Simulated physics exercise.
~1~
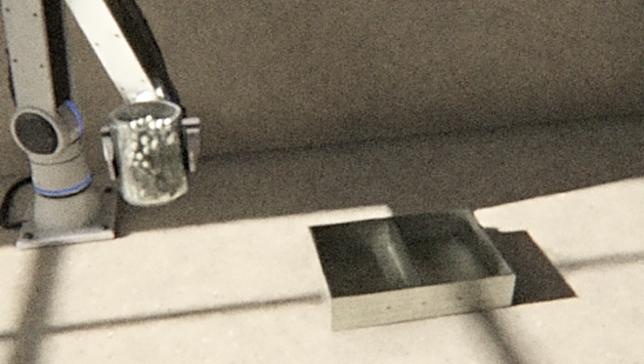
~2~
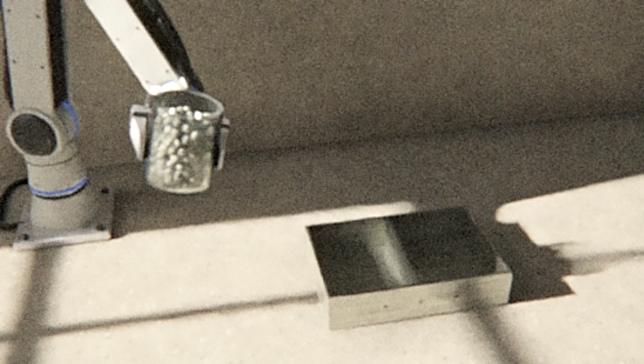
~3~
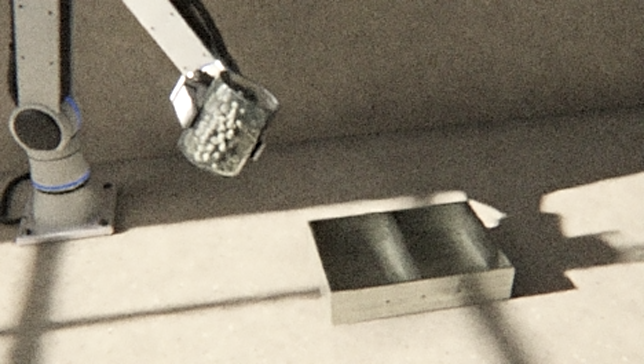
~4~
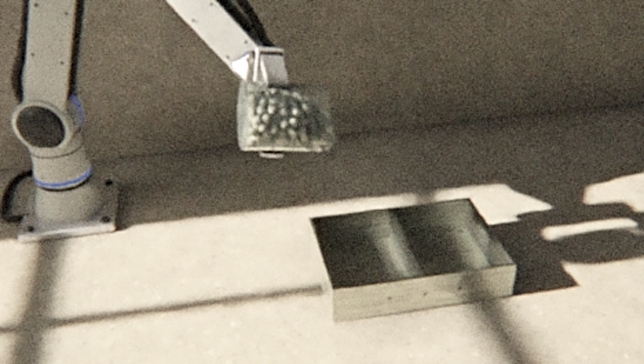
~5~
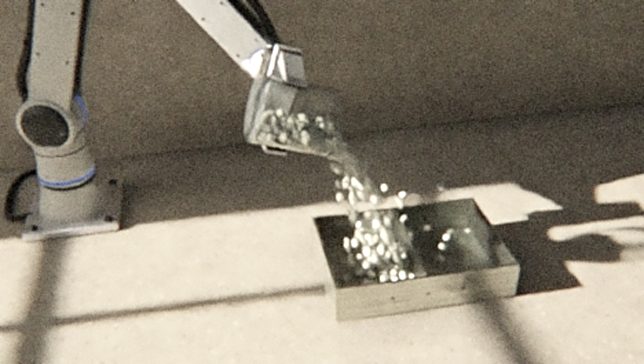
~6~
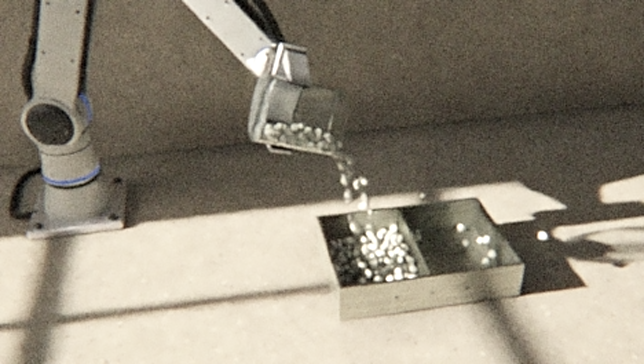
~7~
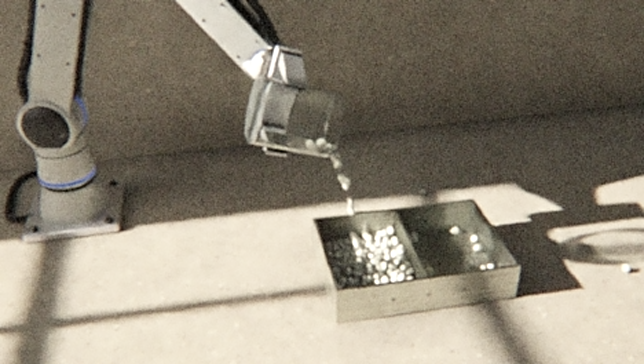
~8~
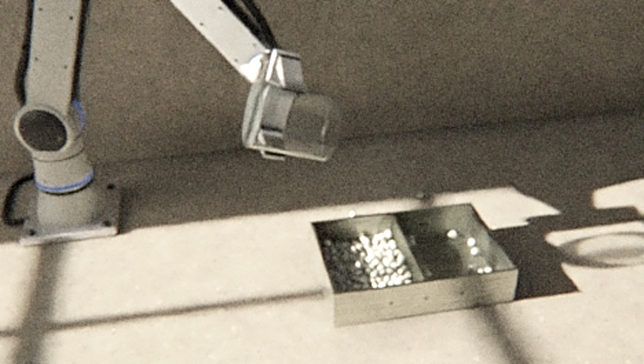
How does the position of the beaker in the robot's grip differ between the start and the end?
At the start the beaker is held upright, and at the end it is tipped over on its side.
On a sunlit floor, a robot arm pours beads mostly into a box's left part.
